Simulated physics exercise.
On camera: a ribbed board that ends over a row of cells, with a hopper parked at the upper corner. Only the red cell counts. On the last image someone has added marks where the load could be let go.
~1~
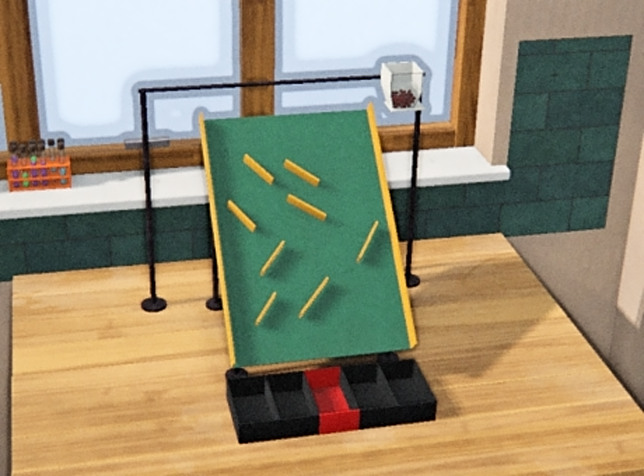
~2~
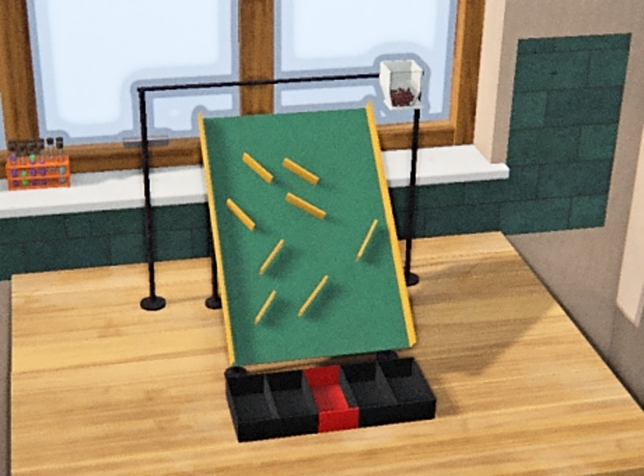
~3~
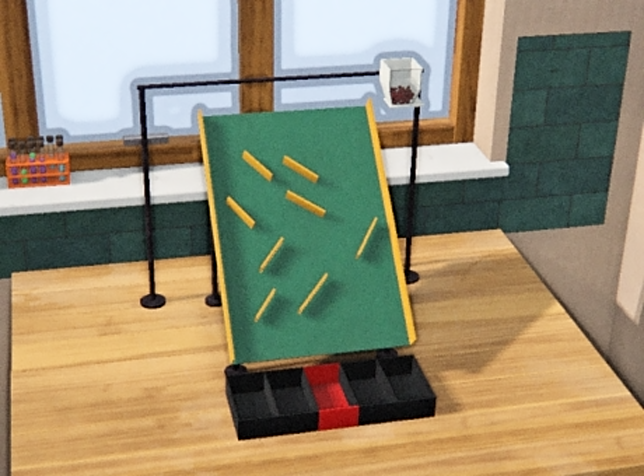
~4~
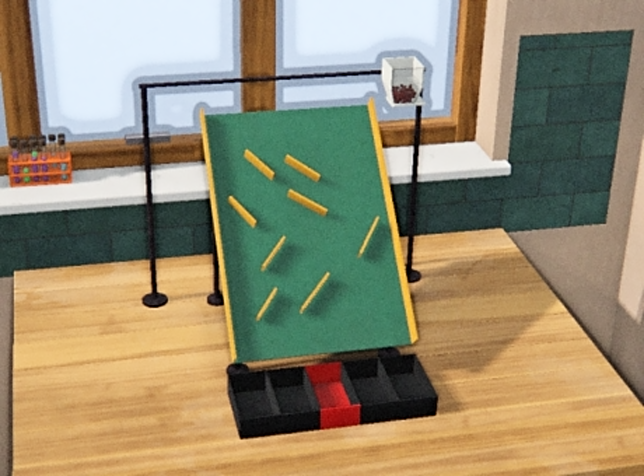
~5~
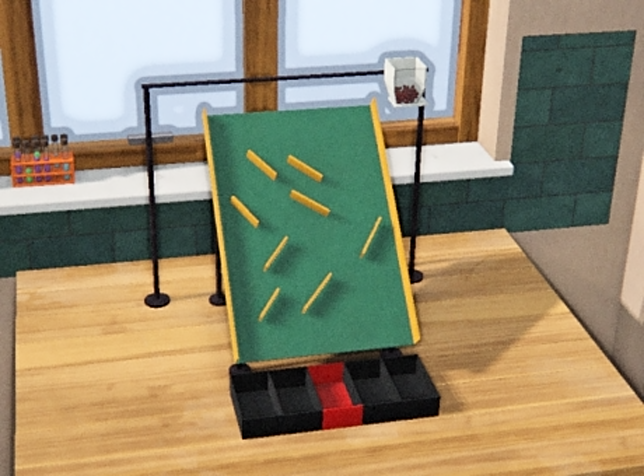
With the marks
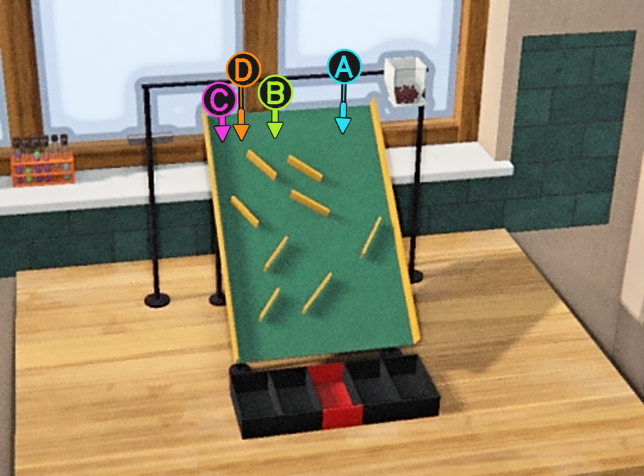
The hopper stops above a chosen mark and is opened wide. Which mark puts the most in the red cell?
A.
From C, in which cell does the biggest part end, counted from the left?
It is the first one.
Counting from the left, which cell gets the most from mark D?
It is the first one.
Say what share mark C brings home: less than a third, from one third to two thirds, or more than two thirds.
Mark C gives less than a third.
On the marked copy, mark A meets the board at (342, 127); mark B meets the board at (275, 132); mark C meets the board at (222, 135); mark D meets the board at (241, 134).
With A, roughly two thirds in the red cell, roughly a third in other cells.
With B, about a tenth in the red cell, the larger part in other cells, about a tenth held on the board.
With C, not one piece in the red cell, almost all in other cells, about a tenth outside the box.
With D, just a few in the red cell, the larger part in other cells, about a tenth held on the board.
